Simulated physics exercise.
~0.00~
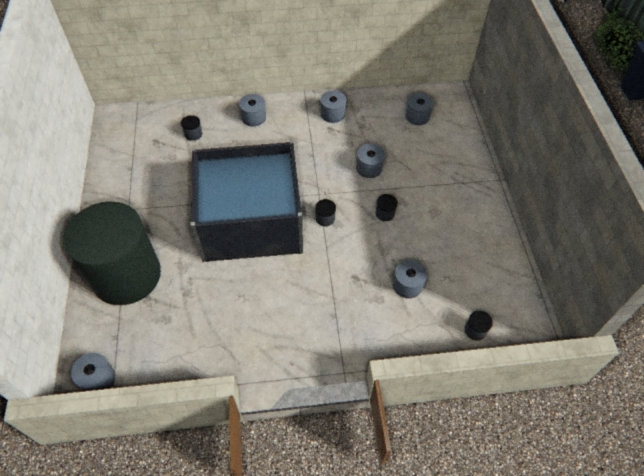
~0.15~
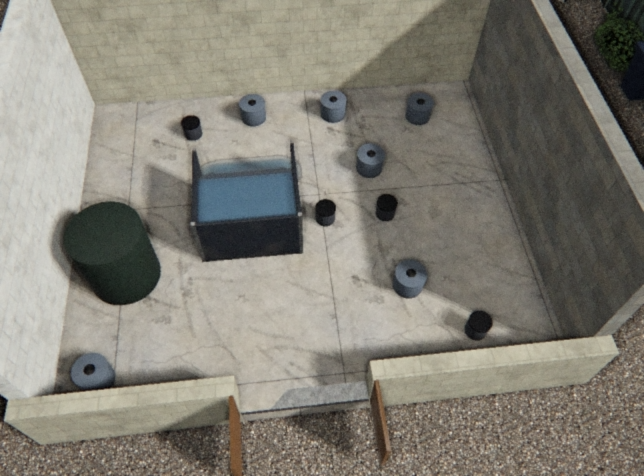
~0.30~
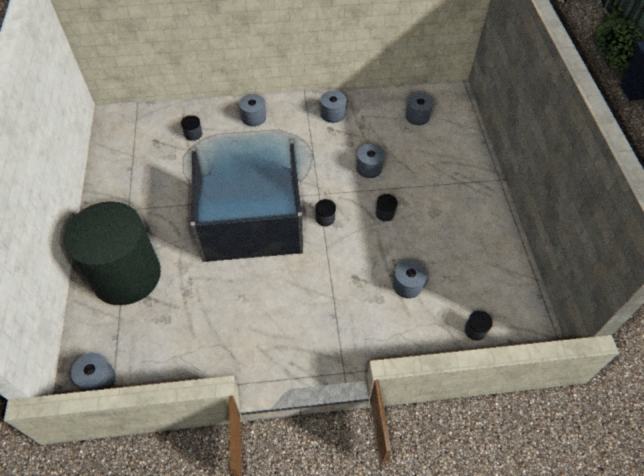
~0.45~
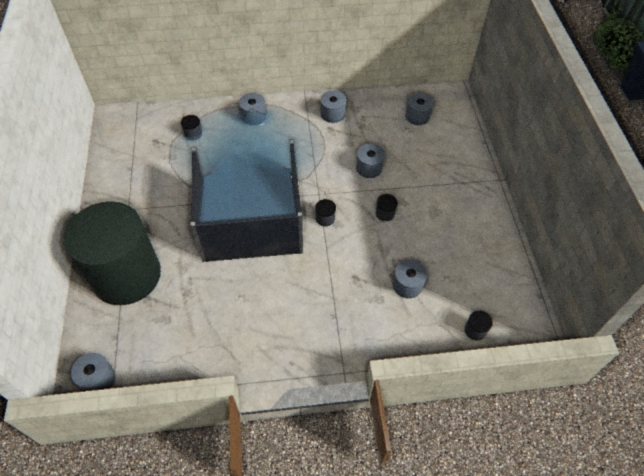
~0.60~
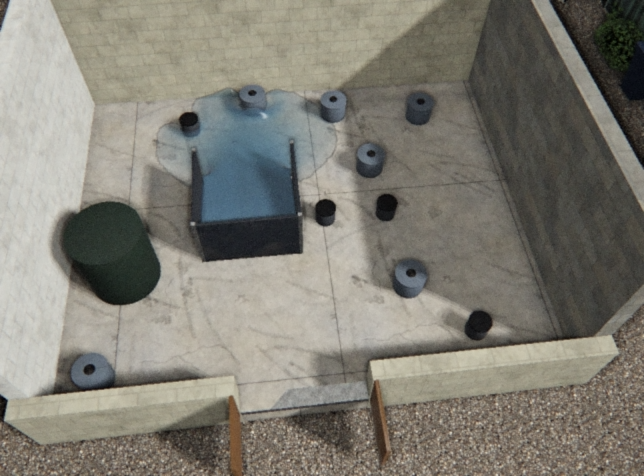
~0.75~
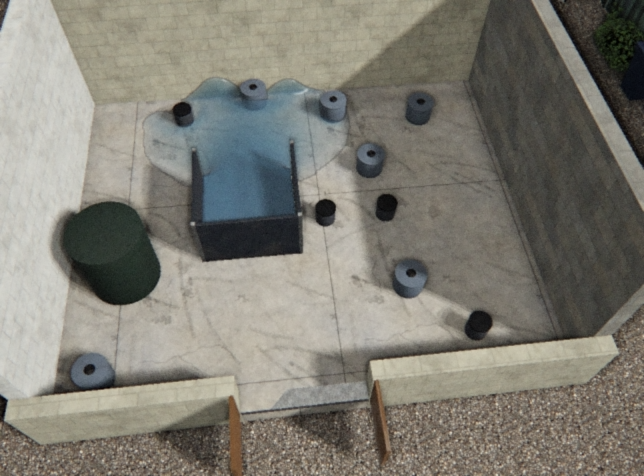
In the video, the far side of a dark, water-filled tank in a walled yard gives way, and water spreads across the floor toward the back wall, nudging a grey tub and a small black pail slightly backward.
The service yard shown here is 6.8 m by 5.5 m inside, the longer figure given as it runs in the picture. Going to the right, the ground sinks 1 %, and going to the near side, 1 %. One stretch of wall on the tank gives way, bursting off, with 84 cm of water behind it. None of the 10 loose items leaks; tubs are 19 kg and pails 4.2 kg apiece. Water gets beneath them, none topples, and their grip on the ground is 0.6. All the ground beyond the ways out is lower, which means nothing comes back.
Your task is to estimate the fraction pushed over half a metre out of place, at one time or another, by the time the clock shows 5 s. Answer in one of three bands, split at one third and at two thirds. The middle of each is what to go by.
One to two thirds.
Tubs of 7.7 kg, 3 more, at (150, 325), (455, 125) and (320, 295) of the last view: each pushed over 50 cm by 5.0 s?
In the order asked: Below the mark; above the mark; below the mark.
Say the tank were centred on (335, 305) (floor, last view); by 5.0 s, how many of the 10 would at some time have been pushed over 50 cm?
Then 7 of them would.
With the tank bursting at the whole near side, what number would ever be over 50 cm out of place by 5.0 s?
Result: 1.
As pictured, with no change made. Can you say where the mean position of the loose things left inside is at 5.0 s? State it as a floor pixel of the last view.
Centre of the remaining things: Roughly (347, 226).
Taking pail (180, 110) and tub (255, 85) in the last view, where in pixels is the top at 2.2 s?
First near (90, 106), second near (300, 113).
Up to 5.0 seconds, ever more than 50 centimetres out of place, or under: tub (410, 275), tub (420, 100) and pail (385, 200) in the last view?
The first is inside the limit, the second beyond the limit, and the third inside the limit.
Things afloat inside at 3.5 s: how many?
1.
After 1.1 s 1 of 10 are over 50 cm from their spots; 2 afloat.
After 2.2 s 3 of 10 are over 50 cm from their spots; 2 afloat.
After 3.5 s 4 of 10 are over 50 cm from their spots; 1 afloat.
After 5.0 s 4 of 10 are over 50 cm from their spots, and 4 have been at some point; 1 afloat.
